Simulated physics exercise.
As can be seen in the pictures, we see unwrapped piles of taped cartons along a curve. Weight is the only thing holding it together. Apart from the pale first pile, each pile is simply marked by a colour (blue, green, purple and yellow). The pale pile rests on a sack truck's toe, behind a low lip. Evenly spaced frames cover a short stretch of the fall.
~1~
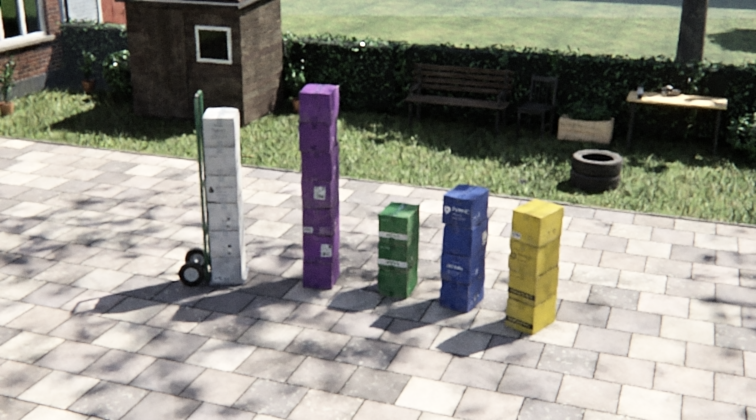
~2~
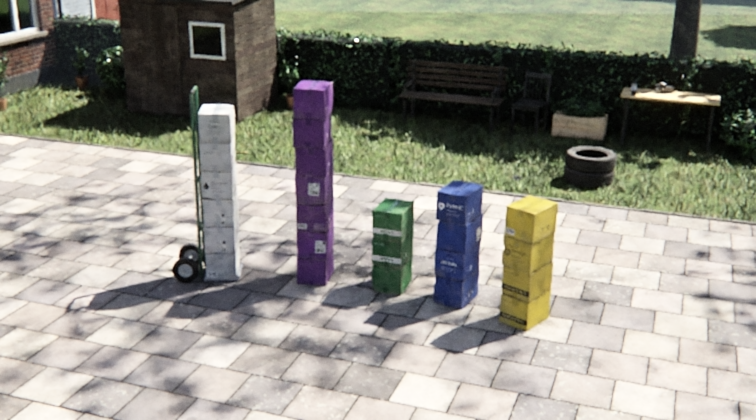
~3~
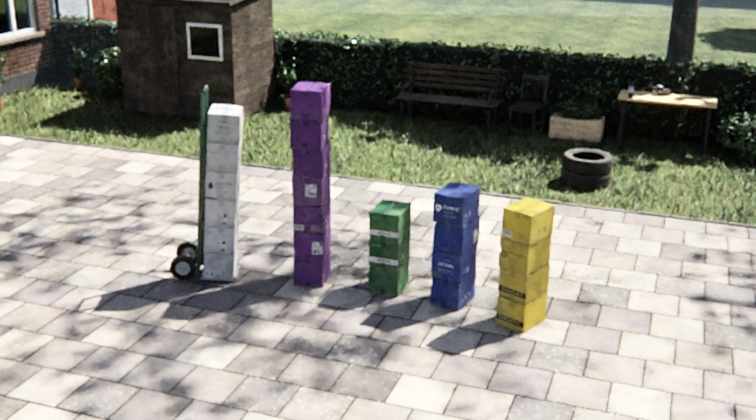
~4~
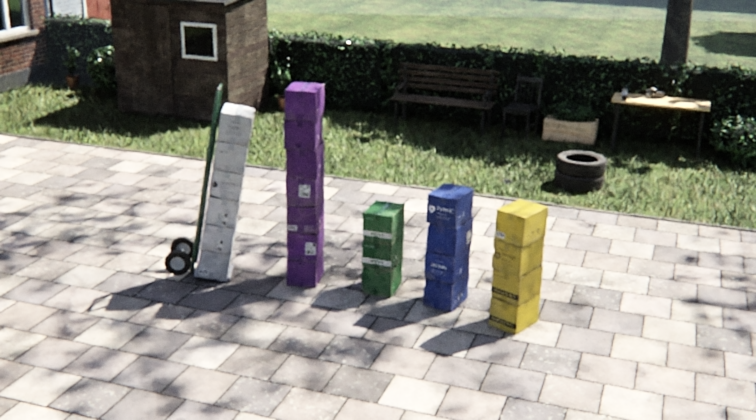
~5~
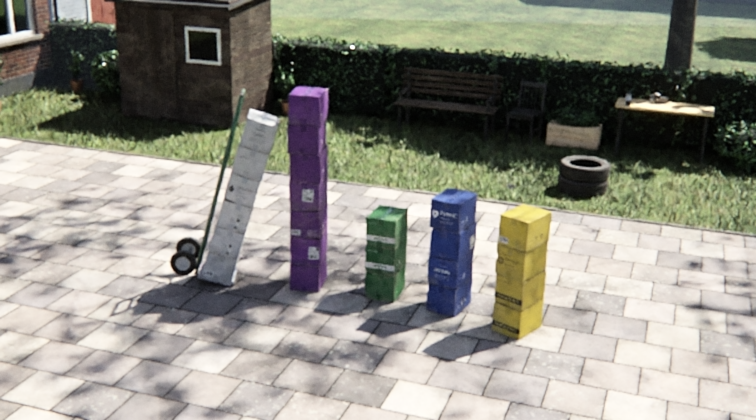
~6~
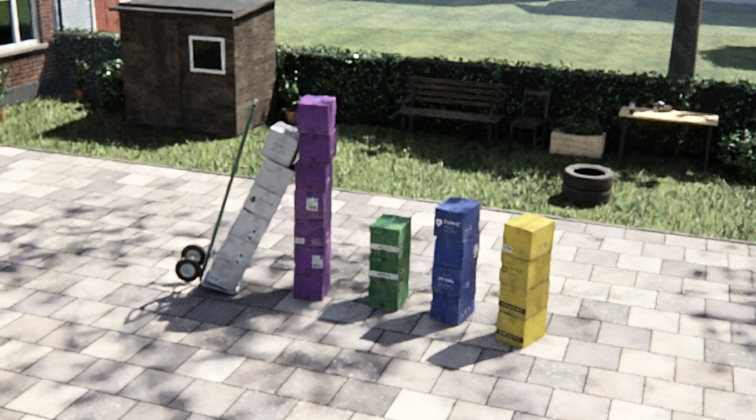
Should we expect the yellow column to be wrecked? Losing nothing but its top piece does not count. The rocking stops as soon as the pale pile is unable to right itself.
Most likely the pile breaks up.
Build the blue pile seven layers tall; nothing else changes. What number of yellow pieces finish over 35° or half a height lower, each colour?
By colour: Yellow 3.
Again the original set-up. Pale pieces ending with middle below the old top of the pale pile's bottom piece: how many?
The pale count is 5.
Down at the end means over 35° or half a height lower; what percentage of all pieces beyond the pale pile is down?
Around 100 percent.
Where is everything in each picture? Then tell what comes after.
In the first frame (places mark the middle of the side facing us), truck frame (198, 137) level; top yellow carton (525, 229); top blue carton (457, 212); the rest undisturbed.
The second frame shows truck frame (193, 133) rocked barely; top yellow carton (519, 225).
The third frame shows truck frame (202, 131) rocked barely, top of the pale pile leaning barely; top yellow carton (516, 227); the rest undisturbed.
The fourth frame shows truck frame (212, 130) rocked a little, top of the pale pile leaning a little; top yellow carton (509, 228); the rest undisturbed.
The fifth frame shows truck frame (232, 134) rocked clearly, top of the pale pile leaning clearly; top yellow carton (513, 233); the rest undisturbed.
The sixth frame shows truck frame (242, 143) rocked clearly, top of the pale pile leaning clearly; top yellow carton (516, 242); top purple carton (313, 119) shifted a little; 2 disturbed, none down.
Soon after the last picture, 6 of the pale pile down; none of the 4 yellow cartons down (2 of 18 in all colours); top yellow carton unmoved; top purple carton leaning well over, about its own height lower.
A little later, 6 of the pale pile down; none of the 4 yellow cartons down (10 of 18 in all colours); top yellow carton leaning barely; top purple carton on its side.
At rest, 6 of the pale pile down; 4 of the 4 yellow cartons down (18 of 18 in all colours); top yellow carton upside down; top purple carton upside down. As the last picture would show them, middles, top yellow carton near (713, 391), top purple carton near (646, 290).
